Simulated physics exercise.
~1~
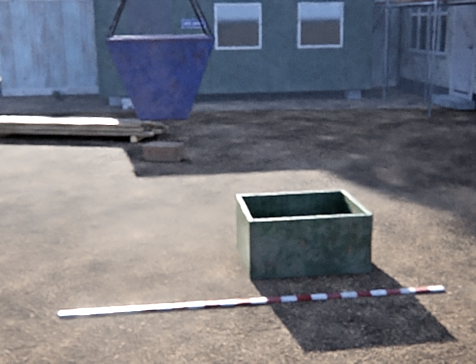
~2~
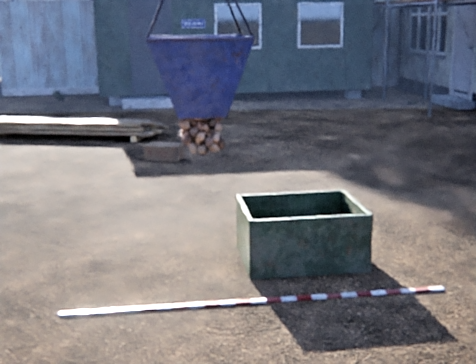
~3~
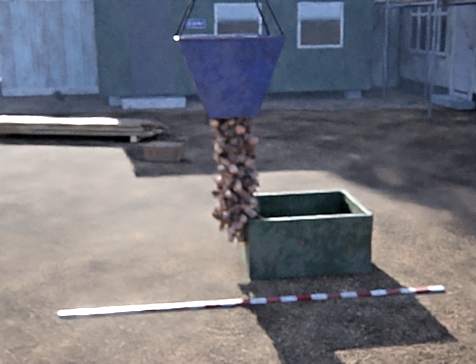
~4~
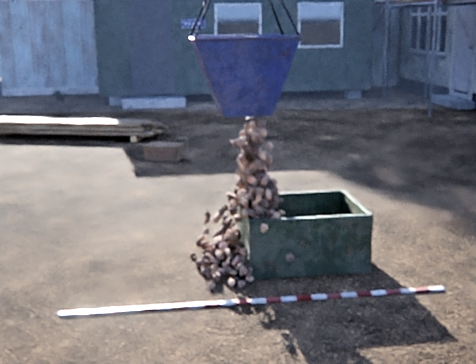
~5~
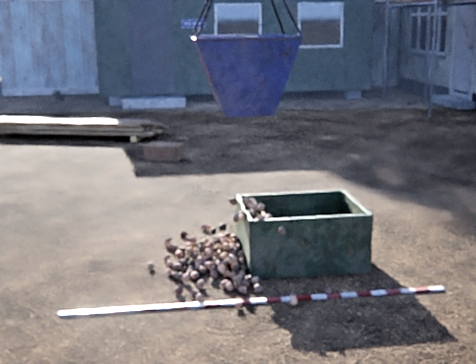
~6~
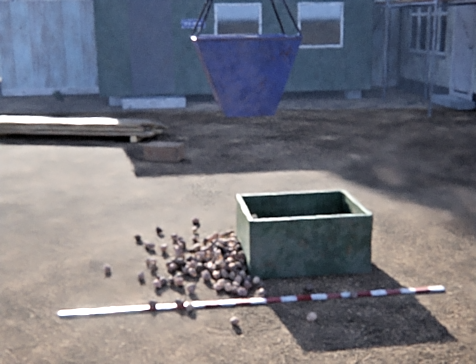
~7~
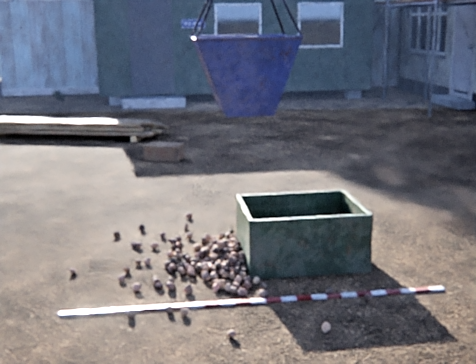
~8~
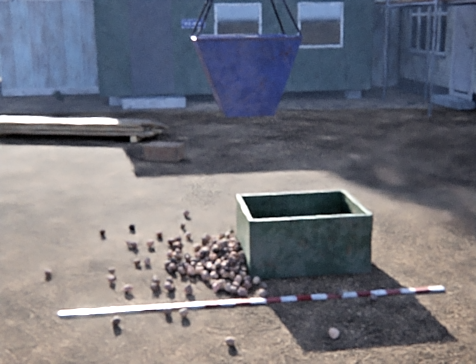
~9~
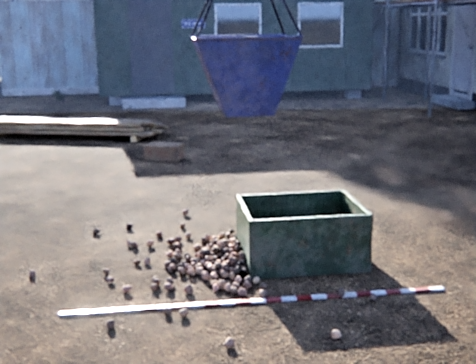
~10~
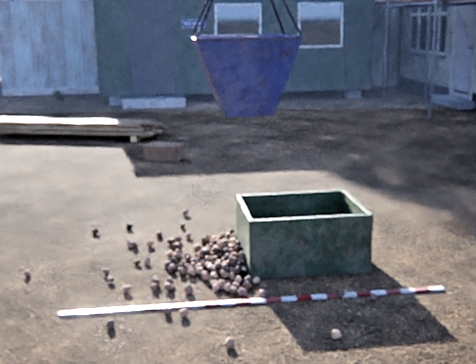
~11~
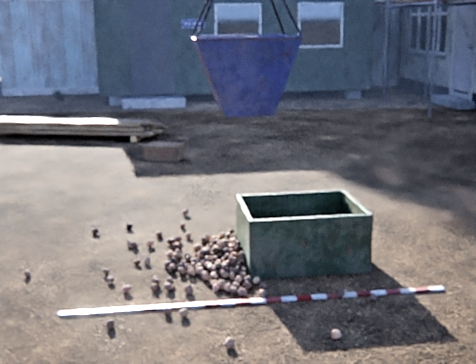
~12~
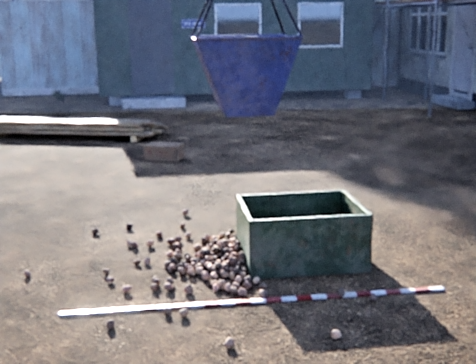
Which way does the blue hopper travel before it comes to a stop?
The blue hopper travels to the right, then hangs still above the area of the green bin.
